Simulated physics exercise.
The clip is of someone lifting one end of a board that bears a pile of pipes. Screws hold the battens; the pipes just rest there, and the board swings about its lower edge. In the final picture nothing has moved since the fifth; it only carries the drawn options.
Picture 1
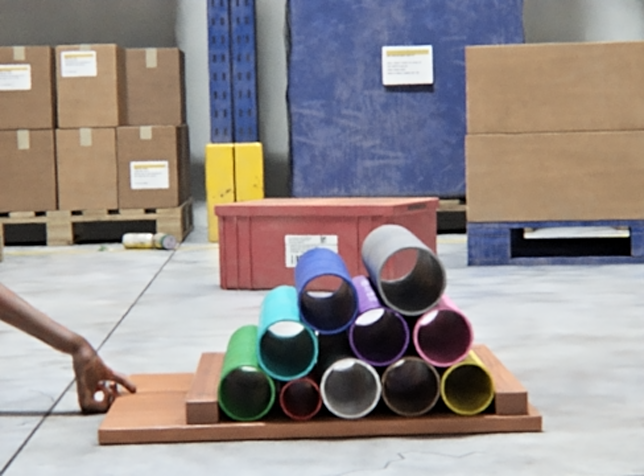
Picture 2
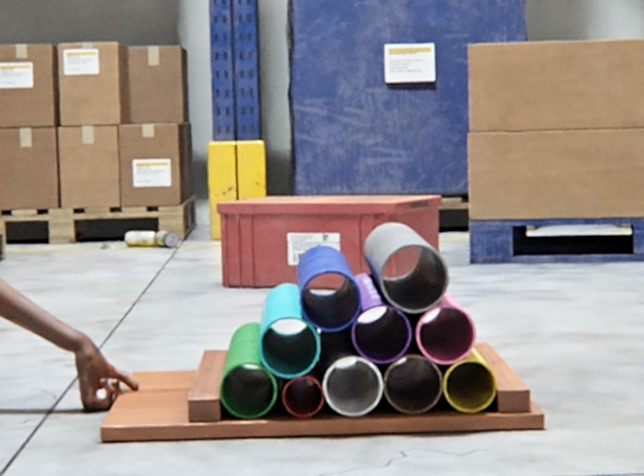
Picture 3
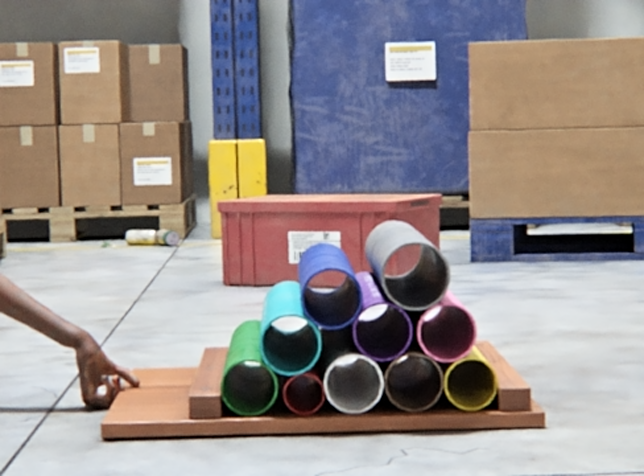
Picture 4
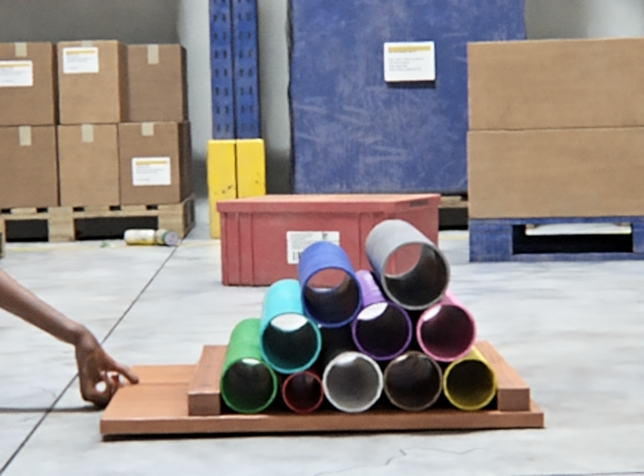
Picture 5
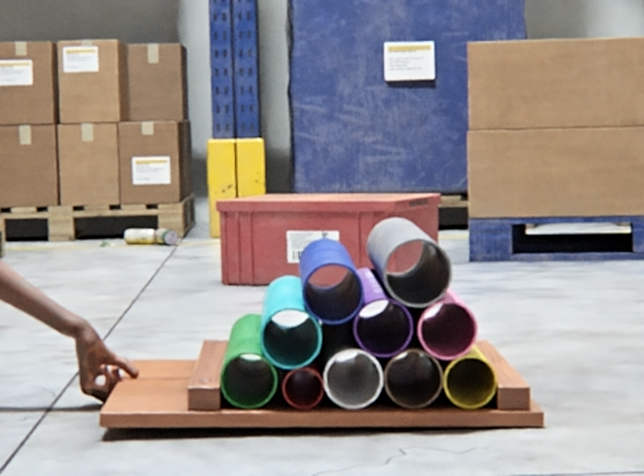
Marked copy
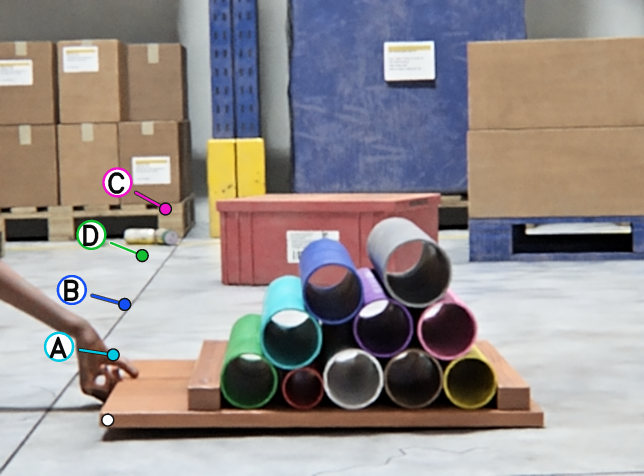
A hand barely raises the left end of a board bearing a pile of pipes.
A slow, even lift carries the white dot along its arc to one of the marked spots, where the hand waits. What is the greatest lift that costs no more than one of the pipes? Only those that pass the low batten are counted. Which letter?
B is the limit.
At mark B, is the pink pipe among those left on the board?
Yes, with B.
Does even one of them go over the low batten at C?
At C: Yes.
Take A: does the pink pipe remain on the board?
Yes, with A.
On the marked copy, A at (114, 355); B at (125, 304); C at (165, 209); D at (142, 255); the white dot at (108, 420).
With B. Early on, board at 13°.
Further on, board at 17°.
At the end, board at 17°, none over the low batten.
As for the rest, A none over the low batten; C four over the low batten (pink, purple, grey, blue); D four over the low batten (pink, purple, grey, blue).
